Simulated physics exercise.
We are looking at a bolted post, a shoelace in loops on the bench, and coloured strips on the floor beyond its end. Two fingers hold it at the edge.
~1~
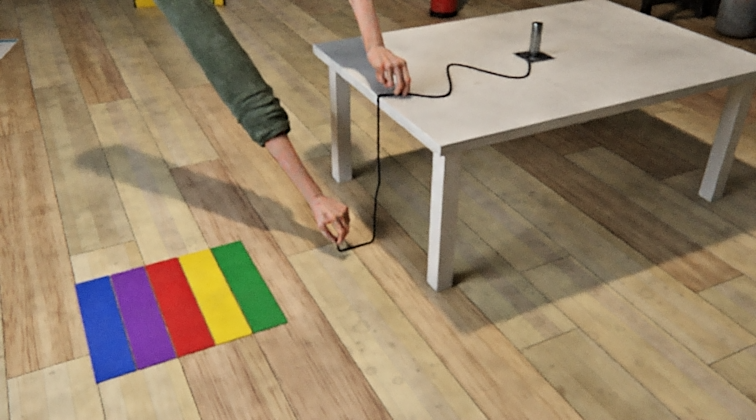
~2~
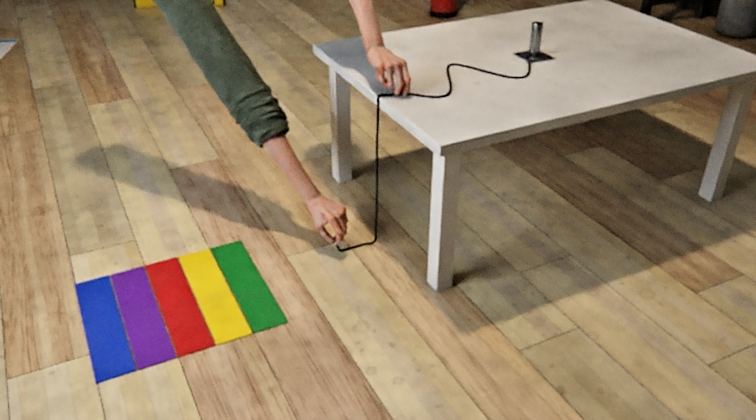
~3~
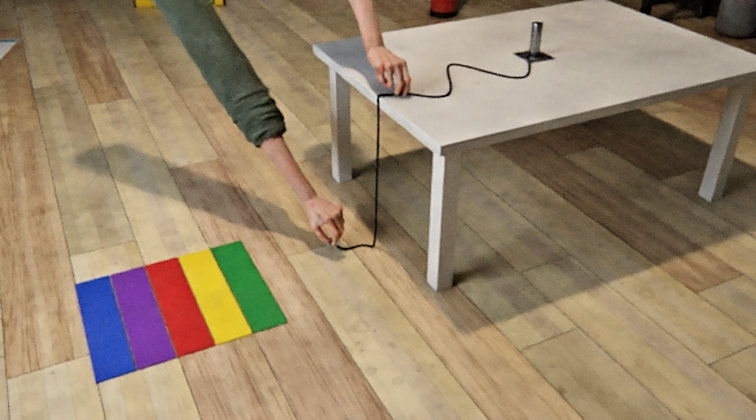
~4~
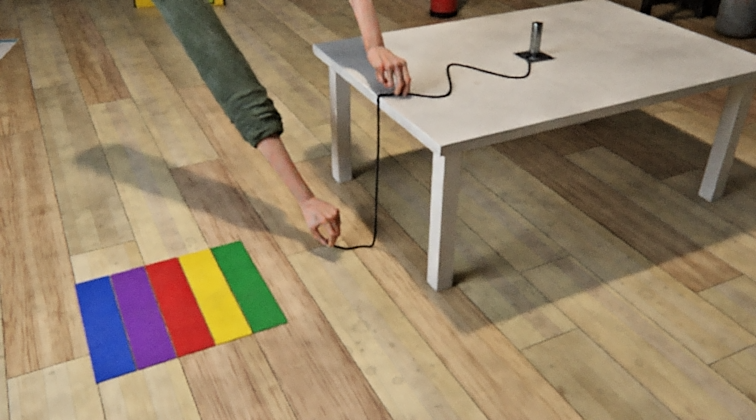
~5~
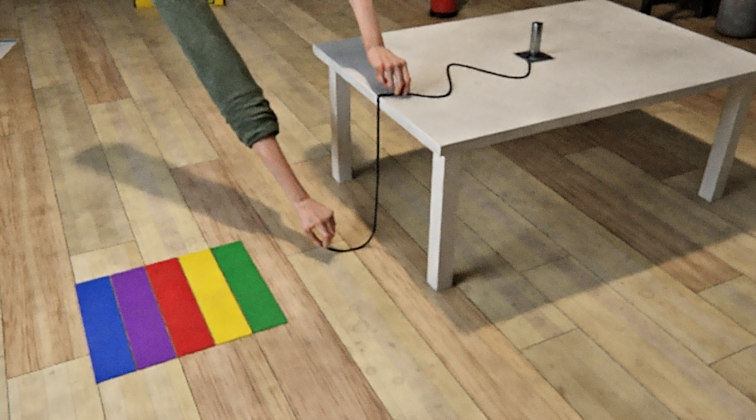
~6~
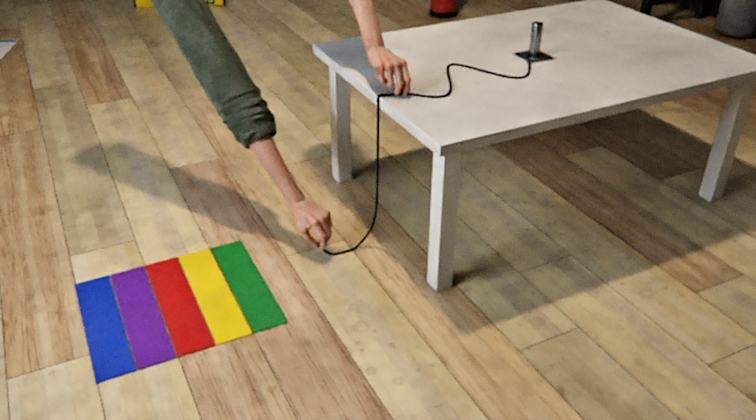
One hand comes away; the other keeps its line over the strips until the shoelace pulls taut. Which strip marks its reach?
The end stops over the blue strip.
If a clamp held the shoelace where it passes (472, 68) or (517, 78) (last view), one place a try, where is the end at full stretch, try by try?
Near (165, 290) and (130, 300).
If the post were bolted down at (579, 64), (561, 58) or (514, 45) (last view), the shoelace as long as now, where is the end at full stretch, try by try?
In that order: (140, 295), (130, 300) and (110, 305).
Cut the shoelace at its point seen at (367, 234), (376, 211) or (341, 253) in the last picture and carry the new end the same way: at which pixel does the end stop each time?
About (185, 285), (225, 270) and (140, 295).
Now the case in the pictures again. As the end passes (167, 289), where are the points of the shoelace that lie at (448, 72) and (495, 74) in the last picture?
They go to (395, 85) and to (457, 71).
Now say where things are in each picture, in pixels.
End (337, 241); green (262, 311); yellow (226, 322); red (190, 333); purple (152, 345); blue (111, 357), in the first frame.
End (335, 242); shoelace through (529, 71) (472, 68) (451, 84) (394, 94) (377, 158) (376, 229), in the second frame.
End (331, 243), in the third frame.
End (328, 244); shoelace through (529, 71) (472, 68) (451, 84) (394, 94) (378, 158) (375, 229), in the fourth frame.
End (323, 245), in the fifth frame.
End (319, 246); shoelace through (529, 71) (472, 68) (451, 84) (394, 94) (378, 158) (371, 228), in the sixth frame.
Soon after, end near (167, 289); over red.
Then, end near (127, 300); over purple.
At full stretch, end near (101, 307); over blue. It gets as far as the blue strip.
